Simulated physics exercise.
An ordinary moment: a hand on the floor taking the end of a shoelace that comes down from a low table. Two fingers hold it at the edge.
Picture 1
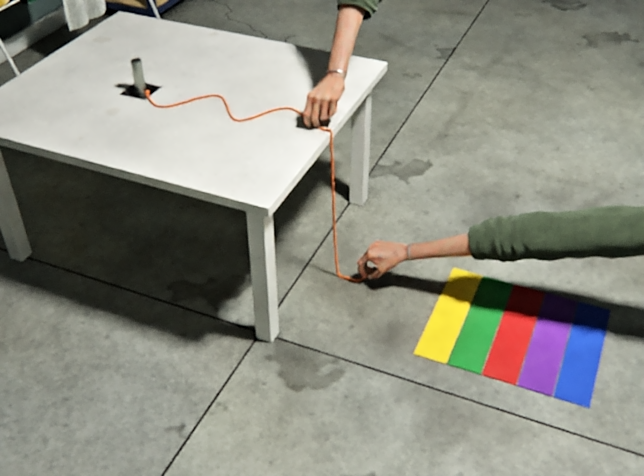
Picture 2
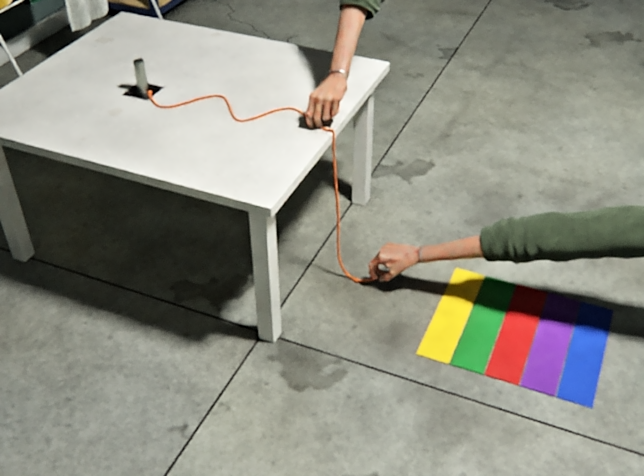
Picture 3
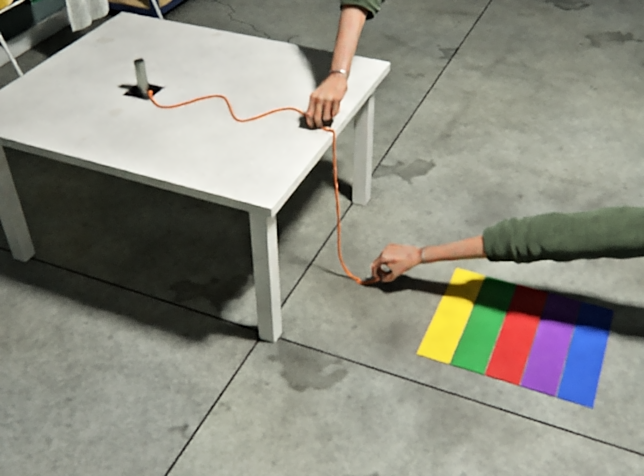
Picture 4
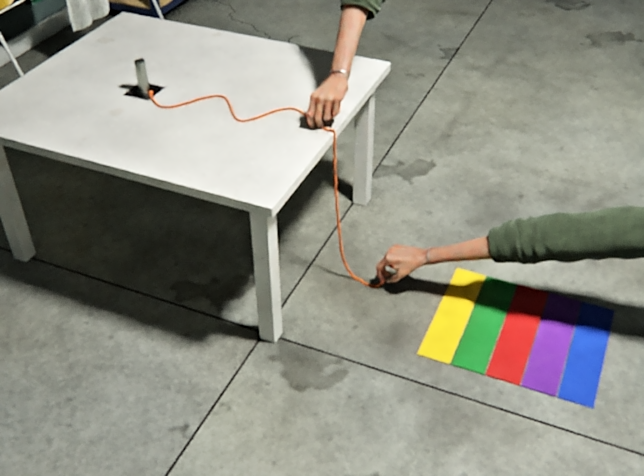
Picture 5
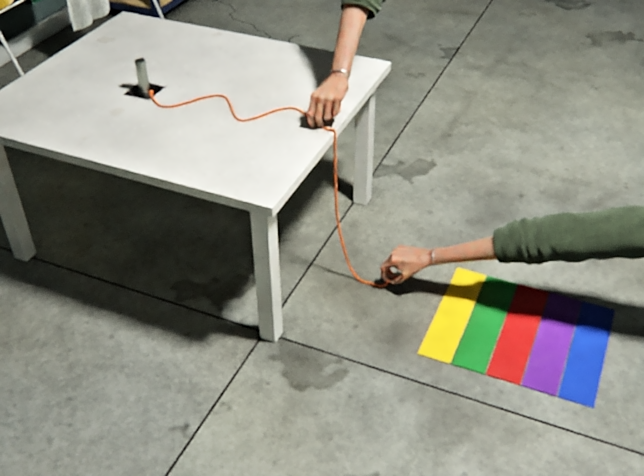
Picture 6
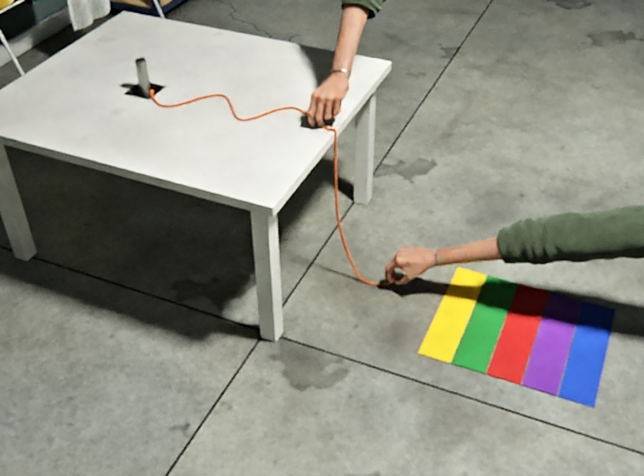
At the start, an orange cord runs across a low white table, pressed by one hand at the edge, and hangs to the floor, where another hand pinches its end. The lower hand then draws the end slightly right, toward the yellow stripe of a coloured strip, while the upper hand stays nearly still.
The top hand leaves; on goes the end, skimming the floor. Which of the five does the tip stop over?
The end stops over the purple strip.
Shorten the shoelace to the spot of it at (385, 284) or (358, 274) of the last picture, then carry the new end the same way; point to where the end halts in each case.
Try by try, around (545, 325) and (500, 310).
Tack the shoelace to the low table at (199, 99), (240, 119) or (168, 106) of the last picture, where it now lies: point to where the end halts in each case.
In that order: (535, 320), (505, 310) and (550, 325).
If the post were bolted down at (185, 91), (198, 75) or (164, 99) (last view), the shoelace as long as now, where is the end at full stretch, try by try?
Try by try, around (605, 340), (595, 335) and (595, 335).
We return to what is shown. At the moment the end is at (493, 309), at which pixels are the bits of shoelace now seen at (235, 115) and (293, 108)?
Near (276, 118) and (337, 138).
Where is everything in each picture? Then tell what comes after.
The first frame shows end (367, 275); yellow (437, 342); green (470, 352); red (505, 362); purple (540, 373); blue (576, 384).
The second frame shows end (378, 277); shoelace through (164, 107) (228, 103) (275, 111) (328, 130) (337, 196) (339, 256).
The third frame shows end (381, 278).
The fourth frame shows end (385, 279); shoelace through (165, 107) (229, 103) (276, 111) (329, 130) (336, 196) (343, 256).
The fifth frame shows end (390, 280).
The sixth frame shows end (395, 281); shoelace through (165, 106) (230, 102) (277, 110) (329, 129) (336, 195) (349, 256).
Soon after, end near (493, 309); over green.
After that, end near (535, 320); over red.
At the stop, end near (560, 328); over purple. It gets as far as the purple strip.
